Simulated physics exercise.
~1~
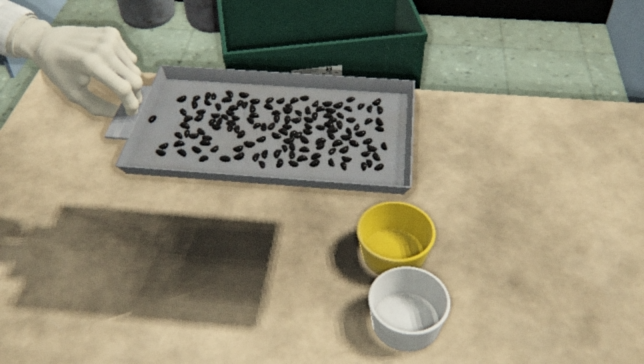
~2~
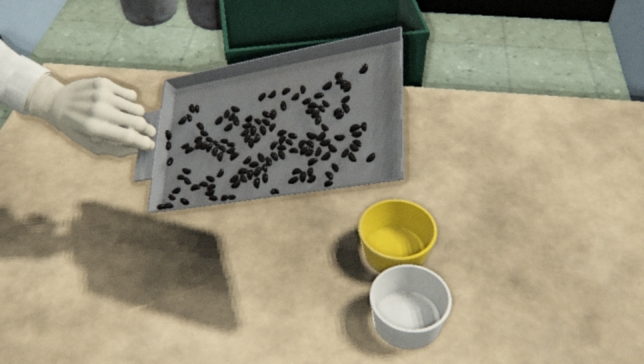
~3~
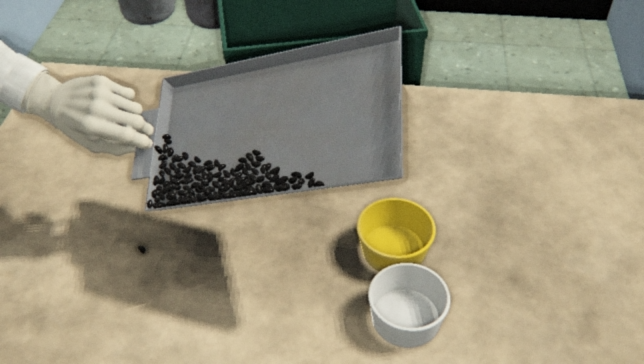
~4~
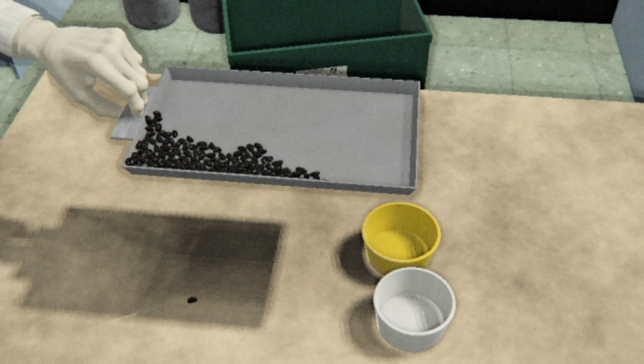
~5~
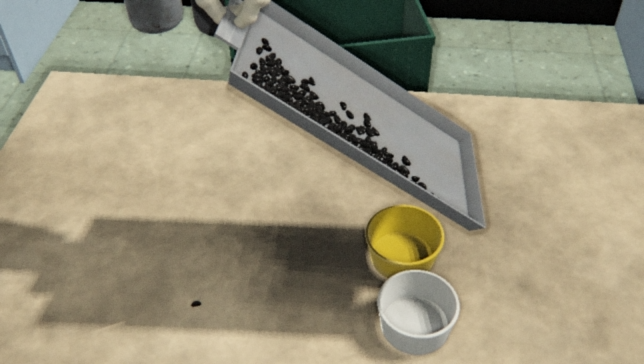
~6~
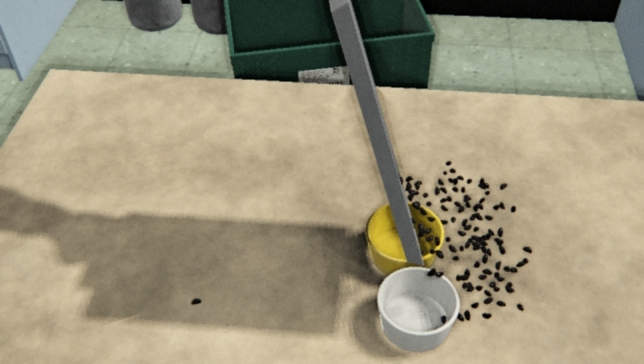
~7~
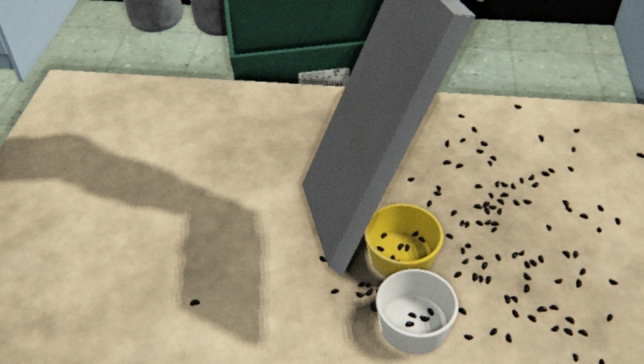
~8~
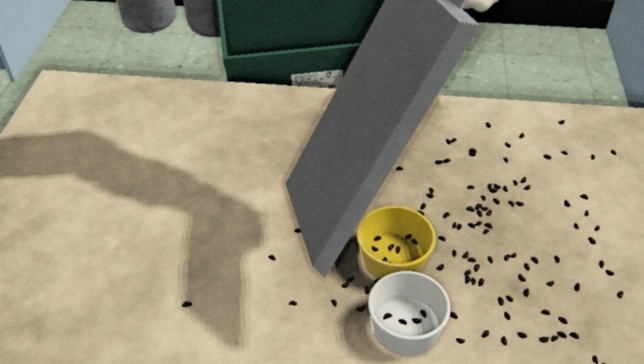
On a tabletop, a gloved hand tilting a grey tray of black beans, levelling it, then tipping most beans outside two dishes.
